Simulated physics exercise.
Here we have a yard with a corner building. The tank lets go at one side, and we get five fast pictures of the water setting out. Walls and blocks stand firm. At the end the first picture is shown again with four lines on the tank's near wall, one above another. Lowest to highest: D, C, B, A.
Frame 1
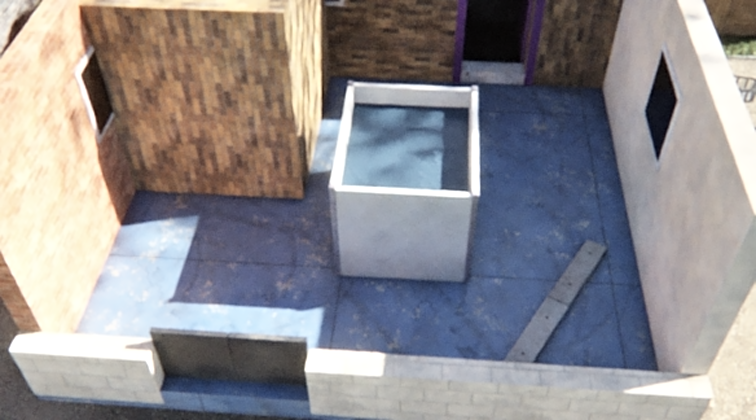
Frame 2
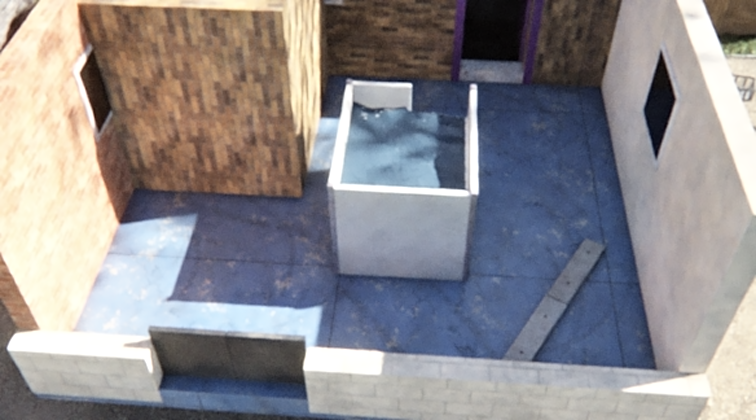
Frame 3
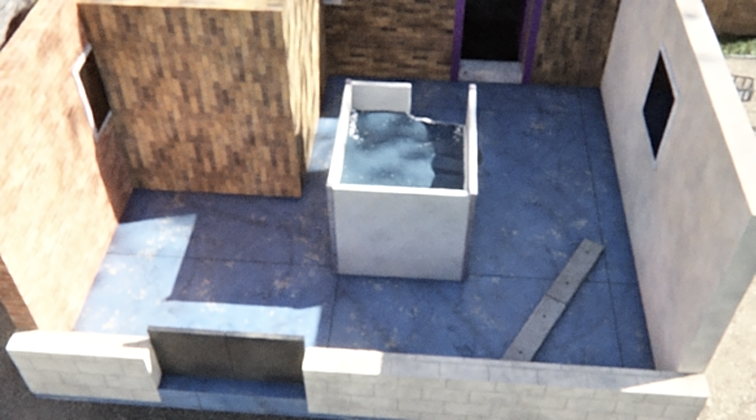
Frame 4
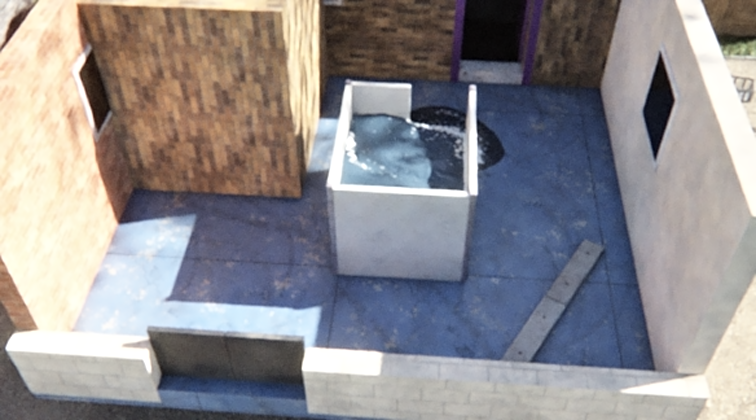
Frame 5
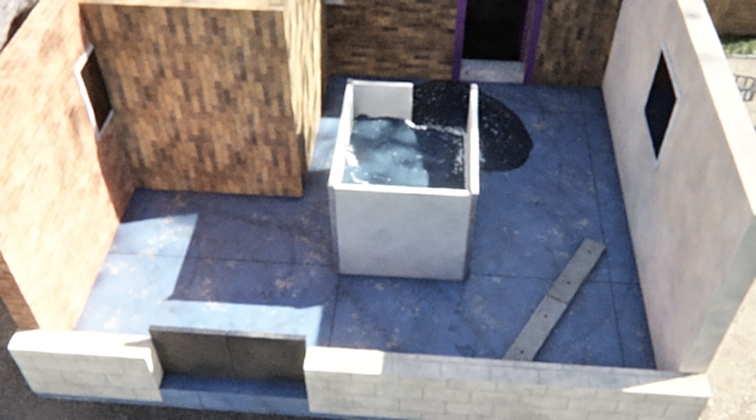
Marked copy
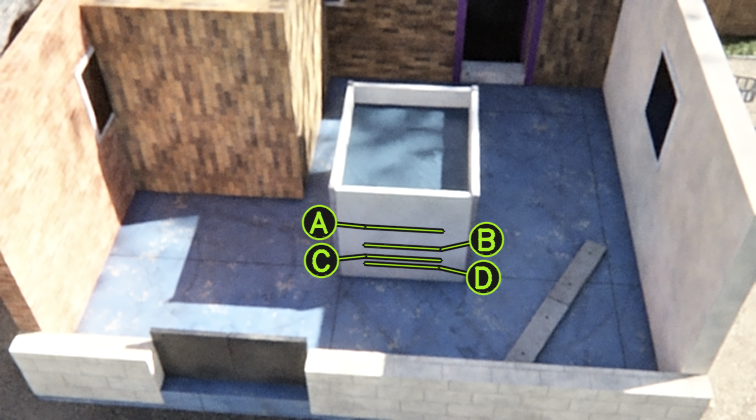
Water sloshes in a white tank and pours out the back across the blue yard floor.
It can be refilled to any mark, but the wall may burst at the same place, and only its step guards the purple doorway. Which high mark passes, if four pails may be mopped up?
I would pick line B.
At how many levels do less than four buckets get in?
Three.
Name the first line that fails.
The answer is A.
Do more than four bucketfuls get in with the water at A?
Yes, that goes wrong.
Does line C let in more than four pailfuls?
No, not at all.
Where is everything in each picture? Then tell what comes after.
Water in the tank at rest, its middle at (408, 152); foot of the purple doorway at (492, 83); shut gate at (231, 341).
Water covers 1 % of the ground, its front hidden from here.
Water covers 3 % of the ground, its front hidden from here.
Water covers 7 % of the ground, its front hidden from here.
Water covers 14 % of the ground and shows as far out as (514, 133).
On the marked copy, A at (403, 229); B at (402, 247); C at (402, 258); D at (402, 265); from the bottom up D, C, B, A.
For line A, about 9 bucketfuls get in.
For line B, a splash gets over, under a bucket.
For line C, nothing gets over.
For line D, nothing gets over.
